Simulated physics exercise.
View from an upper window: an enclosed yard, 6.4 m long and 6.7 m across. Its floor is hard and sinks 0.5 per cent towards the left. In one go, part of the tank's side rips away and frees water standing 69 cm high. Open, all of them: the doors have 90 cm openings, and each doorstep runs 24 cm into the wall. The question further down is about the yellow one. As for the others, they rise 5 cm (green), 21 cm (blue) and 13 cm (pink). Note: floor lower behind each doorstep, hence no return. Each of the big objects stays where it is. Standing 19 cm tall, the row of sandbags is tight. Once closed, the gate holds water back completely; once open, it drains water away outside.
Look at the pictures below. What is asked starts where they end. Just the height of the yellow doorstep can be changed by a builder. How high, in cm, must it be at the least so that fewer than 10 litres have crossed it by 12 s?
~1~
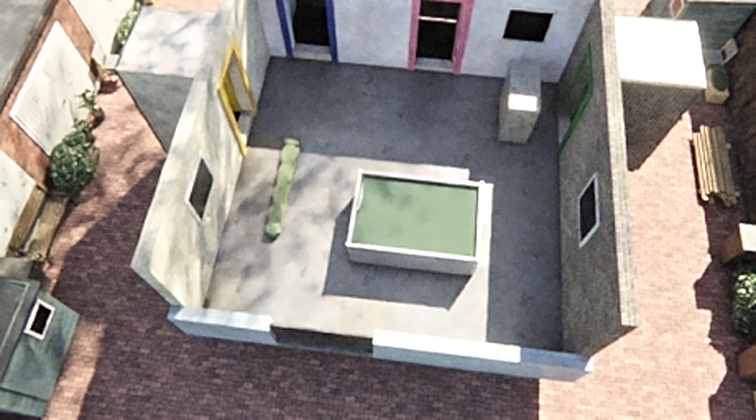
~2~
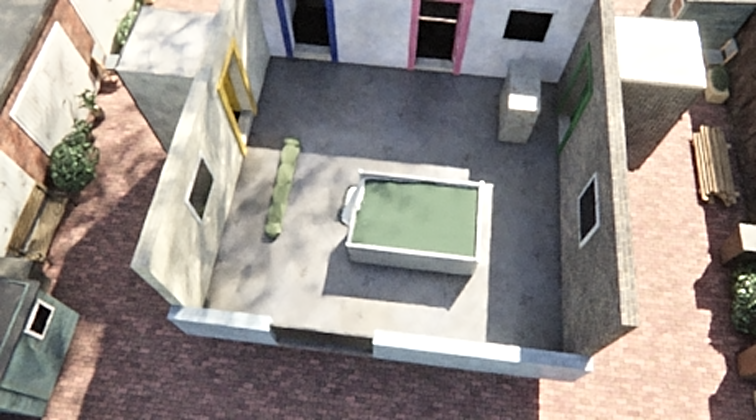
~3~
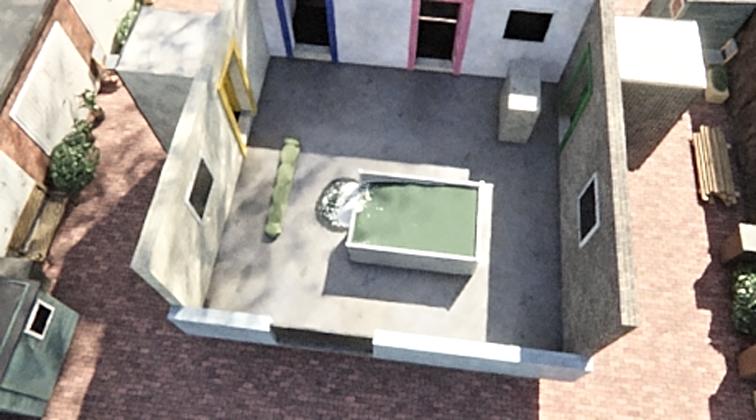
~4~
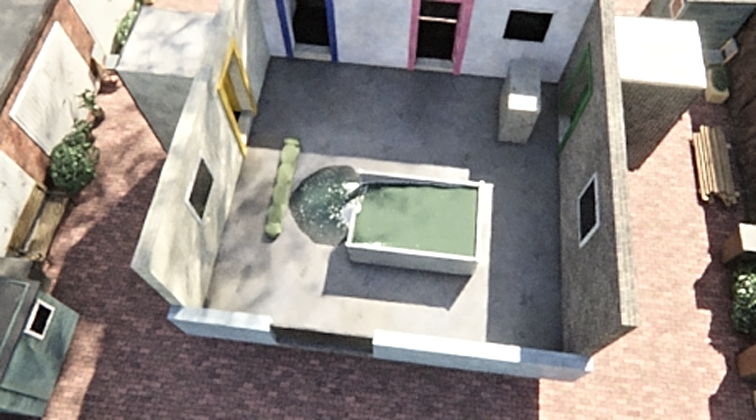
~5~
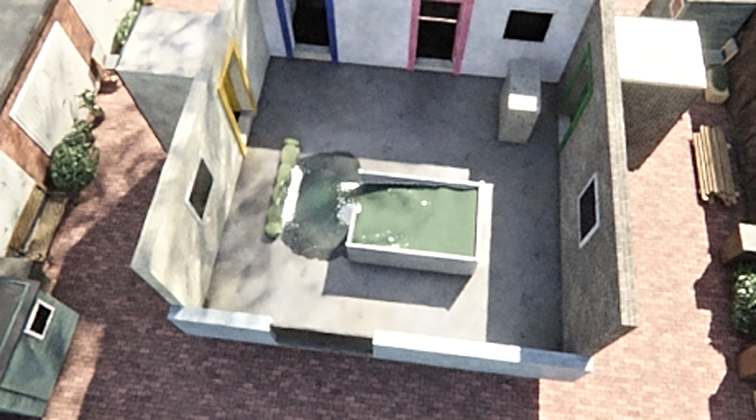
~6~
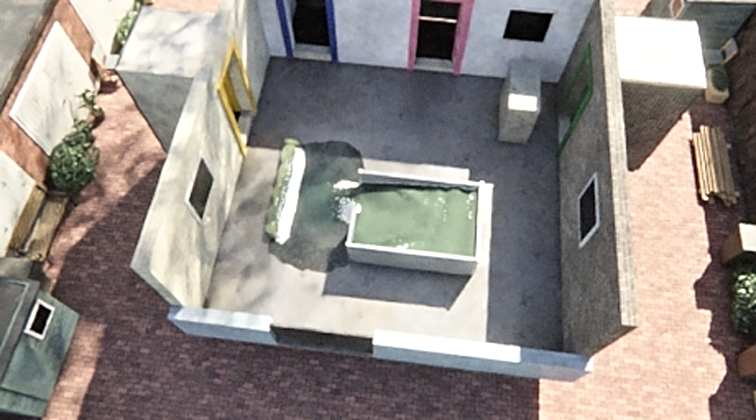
At least roughly 9.5 cm high.
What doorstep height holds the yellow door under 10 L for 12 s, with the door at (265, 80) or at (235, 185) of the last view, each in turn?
First place around 11.5 cm, second around 11.5 cm.
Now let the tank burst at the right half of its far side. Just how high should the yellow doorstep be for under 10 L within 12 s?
The answer is some 7.5 cm.
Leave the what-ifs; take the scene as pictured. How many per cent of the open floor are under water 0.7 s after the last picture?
I'd estimate about 20 percent.
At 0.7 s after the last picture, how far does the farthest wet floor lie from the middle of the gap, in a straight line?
3.4 metres.
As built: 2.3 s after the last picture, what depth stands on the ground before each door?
Centimetres: Yellow = 9, green = 0, blue = 15, pink = 0.
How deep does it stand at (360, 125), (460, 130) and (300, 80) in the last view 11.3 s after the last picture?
Ordered as asked: 3, 5, 6 cm.
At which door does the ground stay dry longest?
Answer: Green.
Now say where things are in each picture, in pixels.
In the first frame, the tank at (417, 216) is whole and still, 69 cm deep; the yellow door at (240, 105) is dry.
In the second frame, the front is at (341, 217), 0.4 m from the gap at (360, 201); 0.2 m2 of floor is wet, 69 cm left at the back.
In the third frame, the gap is at (360, 202), the front 0.8 m out at (320, 215); the back of the tank holds 69 cm.
In the fourth frame, the gap is at (360, 203), the front 1.4 m out at (294, 201); the back of the tank holds 69 cm.
In the fifth frame, the gap is at (360, 203), the front 1.6 m out at (282, 204); the back of the tank holds 69 cm.
In the sixth frame, the front is at (275, 246), 1.7 m from the gap at (360, 202); 3.2 m2 of floor is wet, 66 cm left at the back; 1.2 m in a straight line remain to the yellow door at (240, 105).
Then, 0.7 s after the last picture water covers 20 % of the floor, deepest (39 cm) near (355, 205); it has not reached the yellow door.
Then, 2.3 s after the last picture water covers 40 % of the floor, deepest (27 cm) near (294, 199); 9 cm at the yellow door, 0 litres in over its 19 cm doorstep.
Then, 11.3 s after the last picture water covers 95 % of the floor, deepest (10 cm) near (200, 319); 8 cm at the yellow door, 0 litres in over its 19 cm doorstep.
At the yellow door as built, the water peaked near 13 cm, 7.5 s after the last picture.
With a doorstep of 8.5 cm, 17 litres would have come in within the 12 s; with 11.5 cm, 1 litre. So under 10 litres takes about 9.5 cm.
